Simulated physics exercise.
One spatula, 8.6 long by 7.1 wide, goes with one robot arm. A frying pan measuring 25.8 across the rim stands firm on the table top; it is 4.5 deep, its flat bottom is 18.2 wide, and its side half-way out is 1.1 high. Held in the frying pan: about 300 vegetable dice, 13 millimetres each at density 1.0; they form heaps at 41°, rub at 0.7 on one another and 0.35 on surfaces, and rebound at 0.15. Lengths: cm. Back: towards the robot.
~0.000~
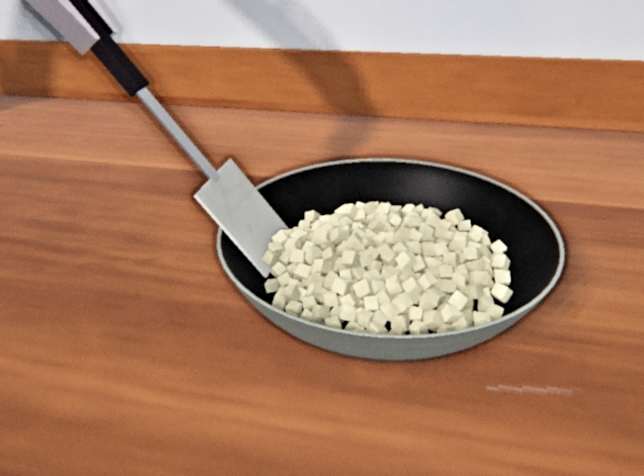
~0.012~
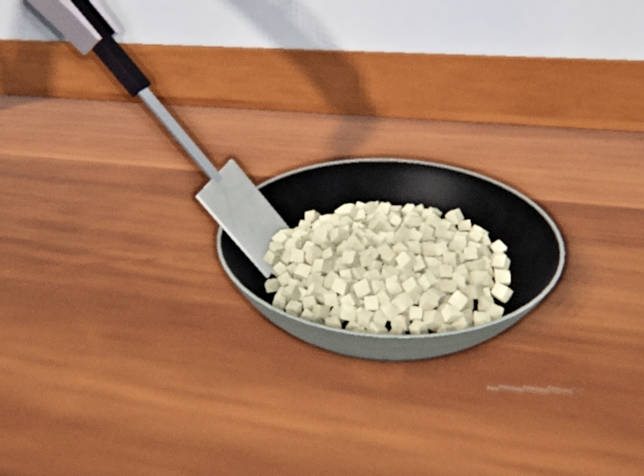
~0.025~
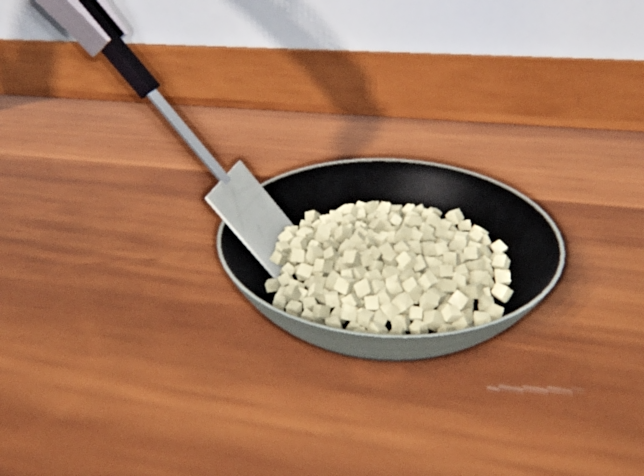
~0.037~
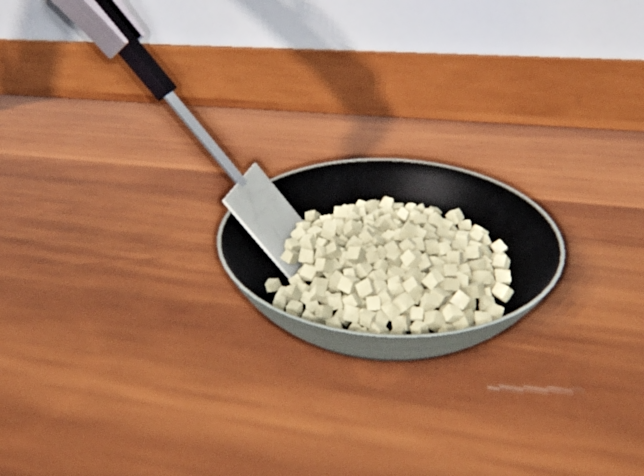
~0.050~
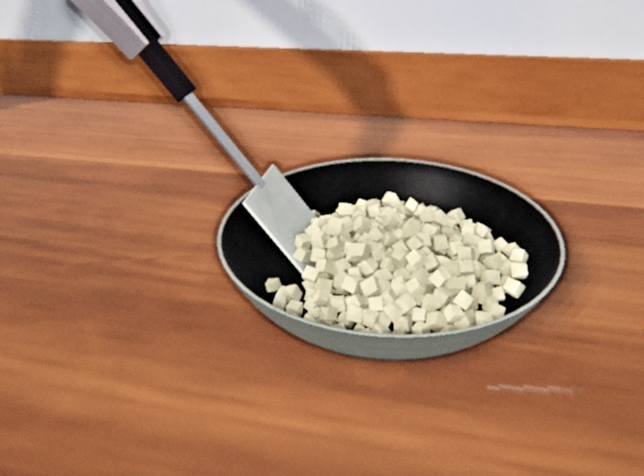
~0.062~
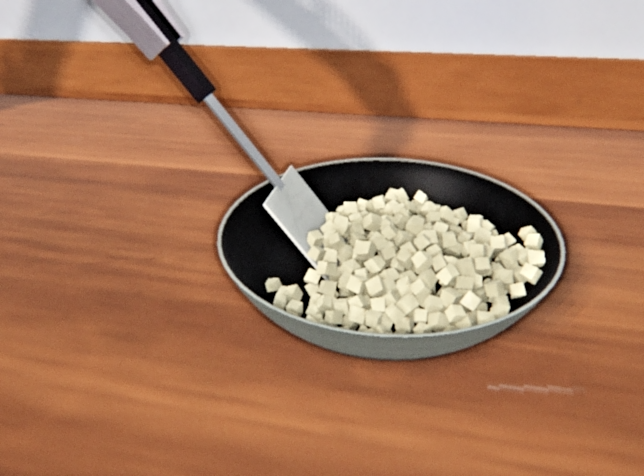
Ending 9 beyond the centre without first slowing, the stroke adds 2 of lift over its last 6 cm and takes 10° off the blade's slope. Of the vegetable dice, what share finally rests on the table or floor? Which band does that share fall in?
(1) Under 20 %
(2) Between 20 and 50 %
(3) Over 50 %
The answer is 2.
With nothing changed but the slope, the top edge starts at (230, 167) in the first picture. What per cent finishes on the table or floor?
Near 30 in a hundred.
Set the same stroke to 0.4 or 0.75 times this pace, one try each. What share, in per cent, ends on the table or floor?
Some 20 and 30 per cent.
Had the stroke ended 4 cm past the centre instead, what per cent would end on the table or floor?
In that case around 10 per cent.
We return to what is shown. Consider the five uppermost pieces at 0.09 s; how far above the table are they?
Height: Approx. 6 cm.
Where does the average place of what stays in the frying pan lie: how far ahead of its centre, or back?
The balance point lies close to 4.0 cm ahead.
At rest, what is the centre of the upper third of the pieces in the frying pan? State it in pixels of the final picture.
About (497, 249).
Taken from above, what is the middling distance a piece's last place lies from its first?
Around 6 cm, measured level.
After 0.09 s, sloping 53°, highest piece 7 above the table; 296 in the frying pan.
After 0.12 s, sloping 51°, highest piece 9 above the table; 291 in the frying pan, 5 on the blade or in flight.
After 0.34 s, sloping 43°, highest piece 9 above the table; 213 in the frying pan, 62 on the table or floor, 21 on the blade or in flight.
After 1.39 s, sloping 43°, highest piece 5 above the table; 211 in the frying pan, 85 on the table or floor.
At rest, 211 in the frying pan, 85 on the table or floor. That is 29 % on the table or floor.
